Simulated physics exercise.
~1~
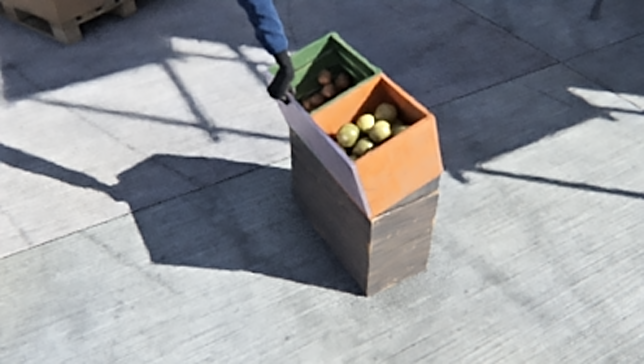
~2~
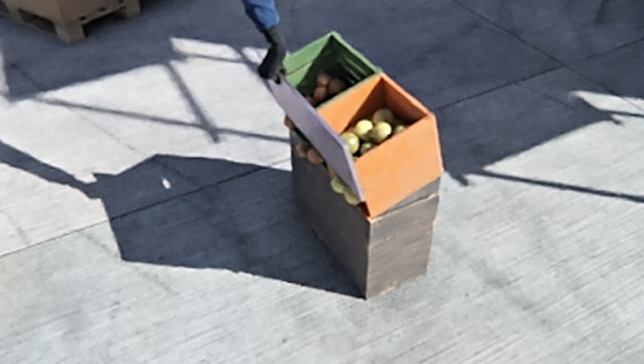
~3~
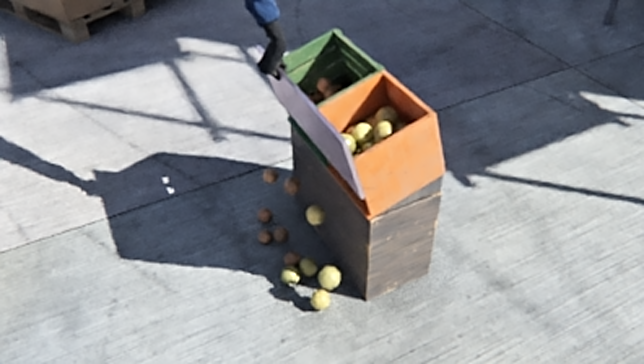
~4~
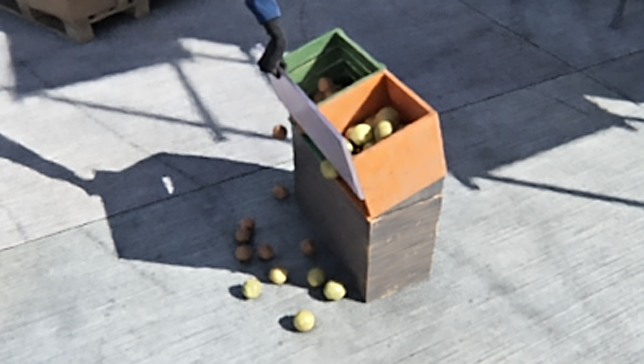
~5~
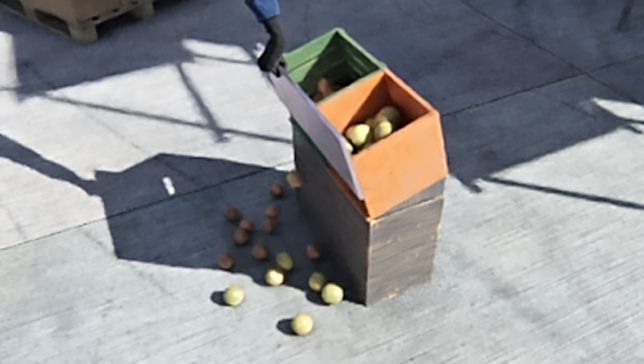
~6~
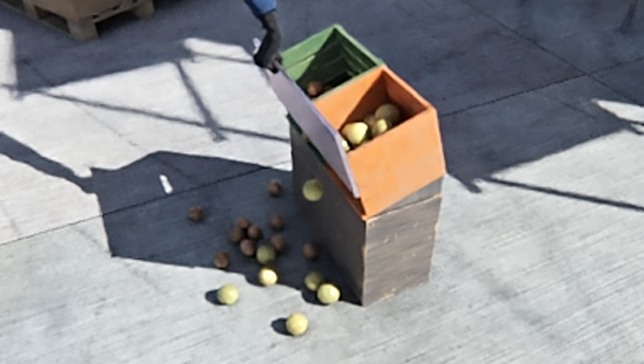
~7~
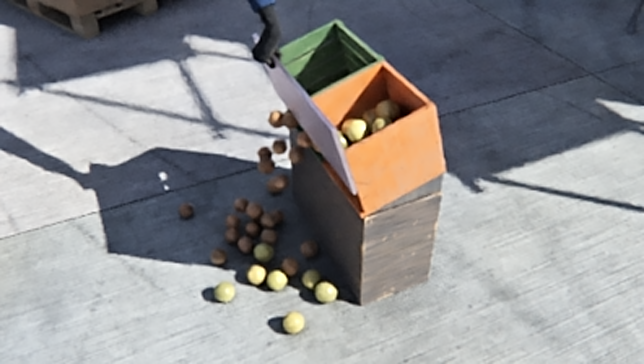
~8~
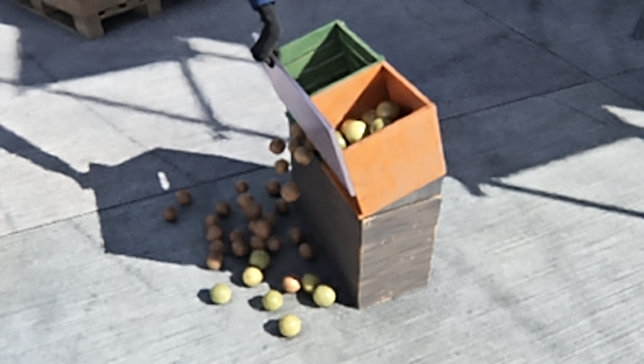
A gloved hand raises a gate, and yellow and brown balls spill onto the pavement.
